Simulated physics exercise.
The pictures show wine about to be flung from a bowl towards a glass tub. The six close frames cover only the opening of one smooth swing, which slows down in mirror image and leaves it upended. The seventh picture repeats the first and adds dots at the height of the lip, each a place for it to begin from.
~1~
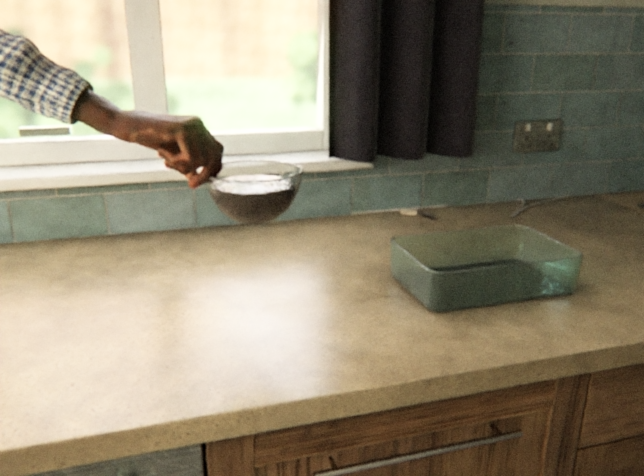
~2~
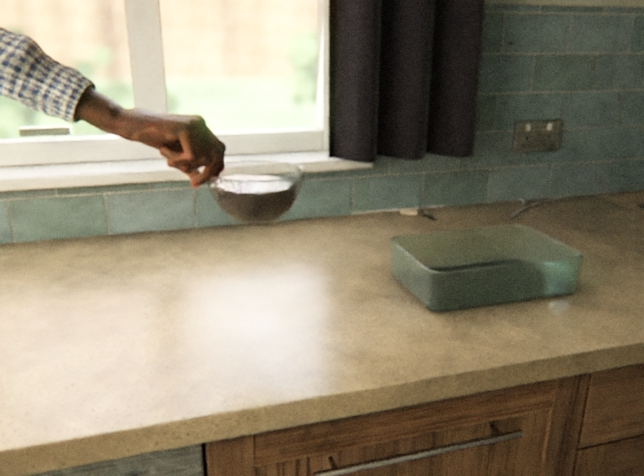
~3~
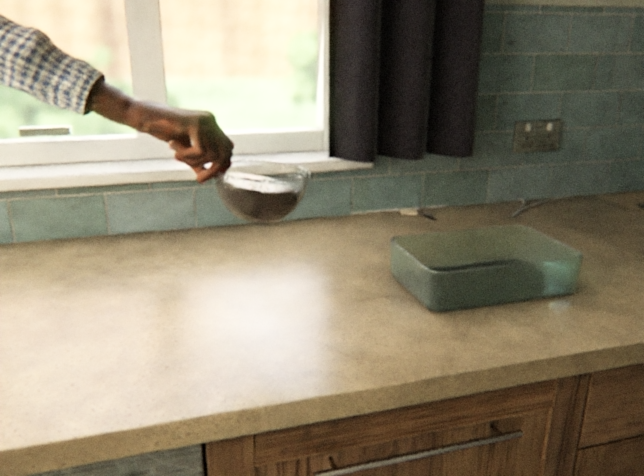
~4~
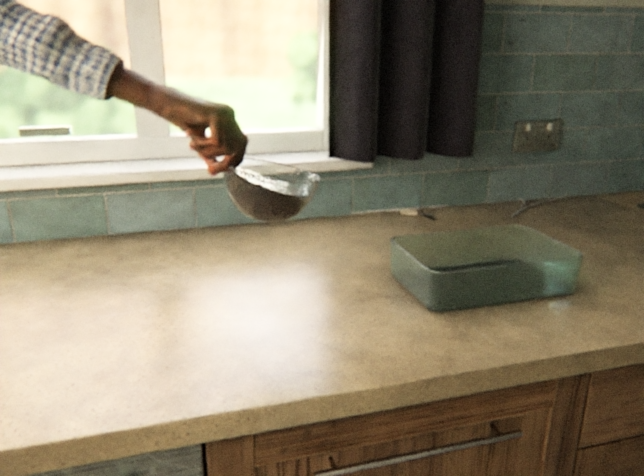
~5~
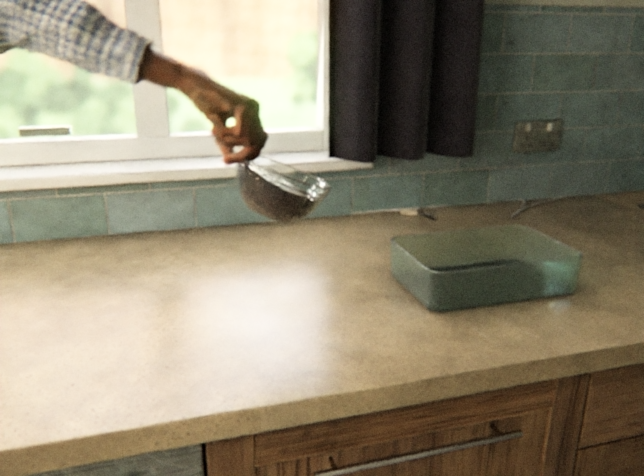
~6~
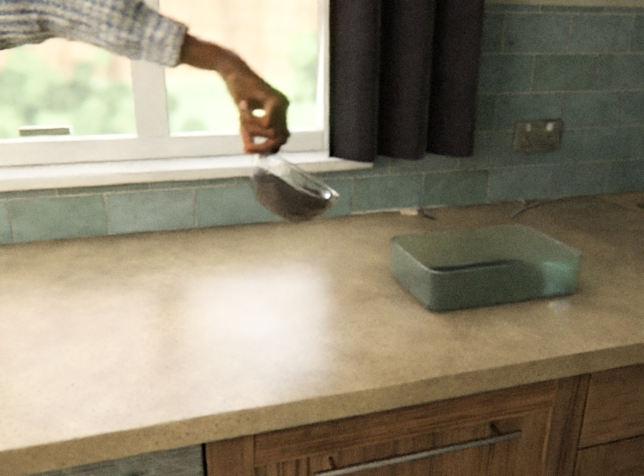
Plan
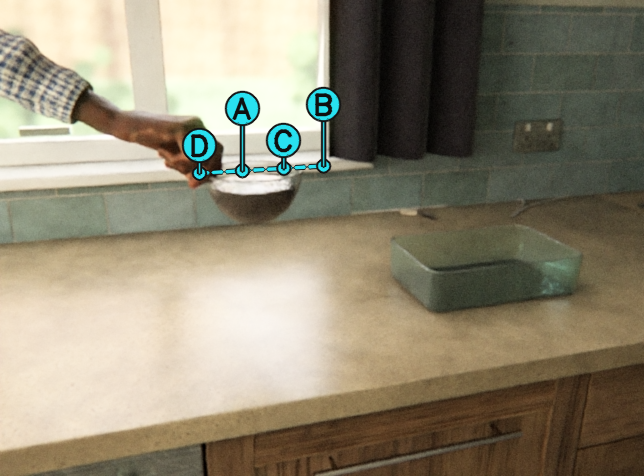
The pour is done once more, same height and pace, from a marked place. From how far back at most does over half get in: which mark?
Take B.
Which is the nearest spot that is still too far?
The answer is C.
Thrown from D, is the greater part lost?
Yes, it does.
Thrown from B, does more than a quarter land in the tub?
Yes, it does.
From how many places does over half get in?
One of the four.
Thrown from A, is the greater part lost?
Yes.
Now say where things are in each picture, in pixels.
Upright, lip at (299, 167); tub from (426, 311) to (572, 291); nothing has left yet.
Upright, lip at (301, 167); nothing has left yet.
Tipped about 4°, lip at (307, 170); nothing has left yet.
Tipped about 12°, lip at (316, 176); nothing has left yet.
Tipped about 22°, lip at (327, 183); nothing has left yet.
Tipped about 33°, lip at (337, 193); nothing has left yet.
On the marked copy, A at (242, 170); B at (323, 166); C at (283, 168); D at (199, 173).
With A, about 0 % lands in the tub, 100 % falls short.
With B, about 83 % lands in the tub, 9 % falls short and 9 % goes beside or beyond.
With C, about 7 % lands in the tub, 88 % falls short and 5 % goes beside or beyond.
With D, about 0 % lands in the tub, 100 % falls short.
